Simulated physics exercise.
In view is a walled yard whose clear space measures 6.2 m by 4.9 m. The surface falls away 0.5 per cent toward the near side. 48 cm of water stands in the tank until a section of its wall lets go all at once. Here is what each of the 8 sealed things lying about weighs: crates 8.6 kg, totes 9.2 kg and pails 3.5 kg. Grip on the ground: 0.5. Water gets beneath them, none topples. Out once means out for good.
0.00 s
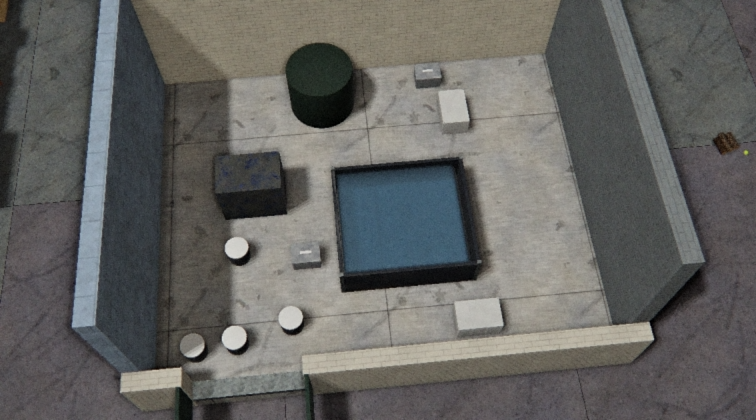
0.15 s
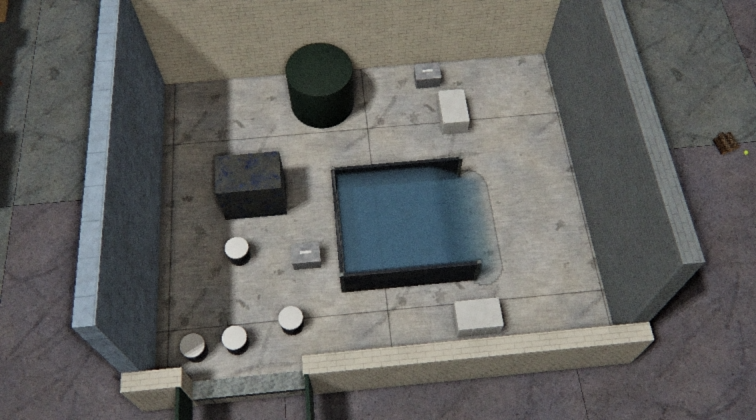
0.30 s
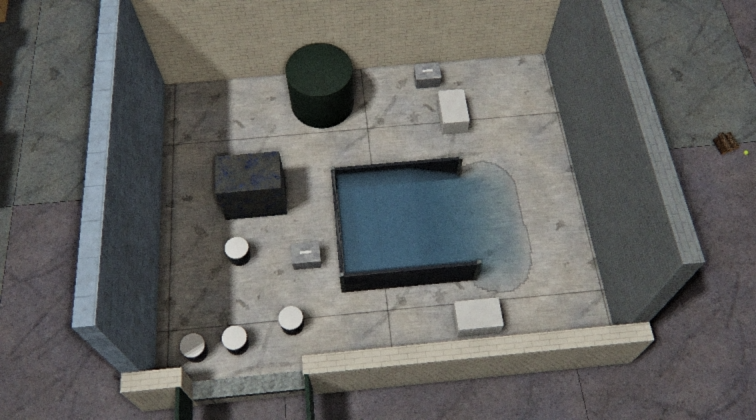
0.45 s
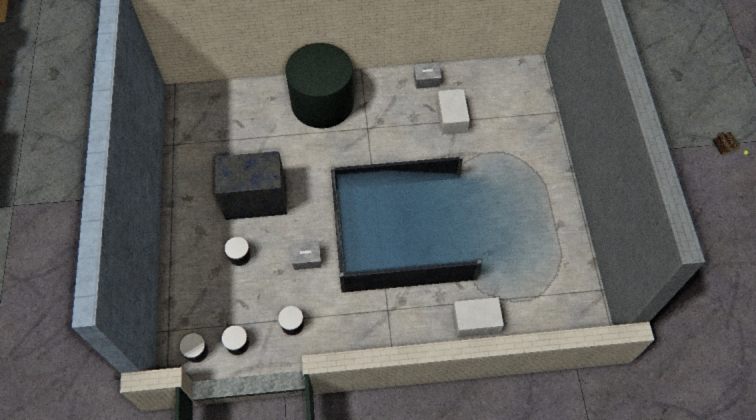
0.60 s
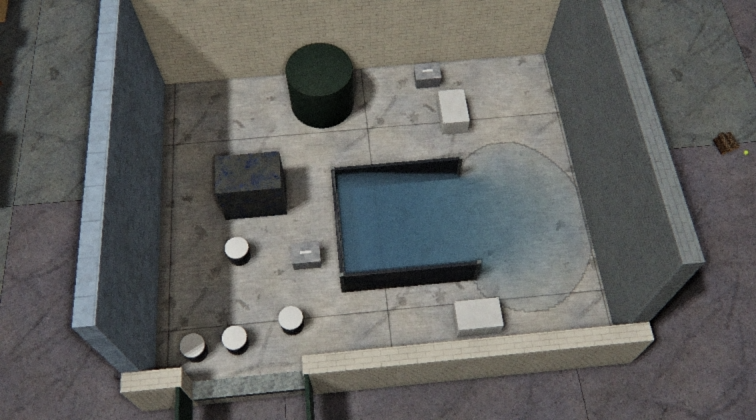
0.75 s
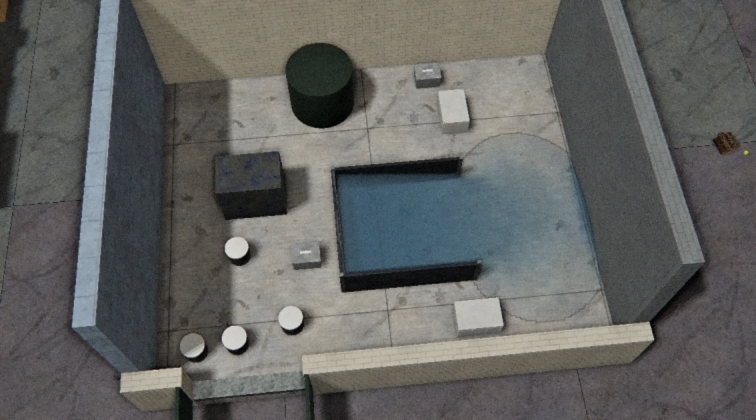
In a walled yard with a pale stone floor, a dark-rimmed square pool of blue water sits among small blocks, white-topped pails and a dark green cylinder. The pool's right side opens, and water spreads rightward in a widening rounded sheet to the right wall, while the objects stay put.
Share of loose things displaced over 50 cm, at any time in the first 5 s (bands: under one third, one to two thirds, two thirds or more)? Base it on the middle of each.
A third to two thirds.
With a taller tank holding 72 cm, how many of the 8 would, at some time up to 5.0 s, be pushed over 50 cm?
Then the count would be 6.
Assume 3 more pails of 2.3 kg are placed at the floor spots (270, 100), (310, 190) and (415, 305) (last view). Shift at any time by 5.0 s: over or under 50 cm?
Reading them off in order: Not beyond, not beyond, clears the mark.
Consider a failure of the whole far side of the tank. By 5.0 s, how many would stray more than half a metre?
The answer would then be 2.
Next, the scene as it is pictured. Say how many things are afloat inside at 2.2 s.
At that instant the tally stands at 0.
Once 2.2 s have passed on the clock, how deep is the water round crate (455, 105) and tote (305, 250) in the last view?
Depth approx. 0 cm / 0 cm.
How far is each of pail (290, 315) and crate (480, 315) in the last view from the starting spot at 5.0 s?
Object 1: 150 cm. Object 2: 350 cm.
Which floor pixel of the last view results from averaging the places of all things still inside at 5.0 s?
It sits at about (266, 254).
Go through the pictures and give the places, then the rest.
A crate at (454, 106), on the bottom; a tote at (306, 252), on the bottom; water covers 2.7 m2; 0 of 8 have shifted, in the first frame.
A crate at (454, 106) rests on the ground; a tote at (306, 252), on the bottom; water covers 3.5 m2; 0 of 8 have shifted, in the second frame.
A crate at (454, 106), on the bottom; a tote at (306, 252) rests on the ground; water covers 4.3 m2; 0 of 8 have shifted, in the third frame.
A crate at (454, 106), on the bottom; a tote at (306, 252) rests on the ground; 5.4 m2 under water; 0 of 8 have shifted, in the fourth frame.
A crate at (454, 106) rests on the ground; a tote at (306, 252), on the bottom; 6.7 m2 under water; 0 of 8 have shifted, in the fifth frame.
A crate at (454, 106), on the bottom; a tote at (306, 252) rests on the ground; 7.5 m2 under water; 0 of 8 have shifted, in the sixth frame.
After 1.1 s 0 of 8 are over 50 cm from their spots; 0 afloat.
After 2.2 s 0 of 8 are over 50 cm from their spots; 0 afloat.
After 3.5 s 1 of 8 are over 50 cm from their spots; 1 afloat.
After 5.0 s 5 of 8 are over 50 cm from their spots, and 5 have been at some point; 2 afloat.
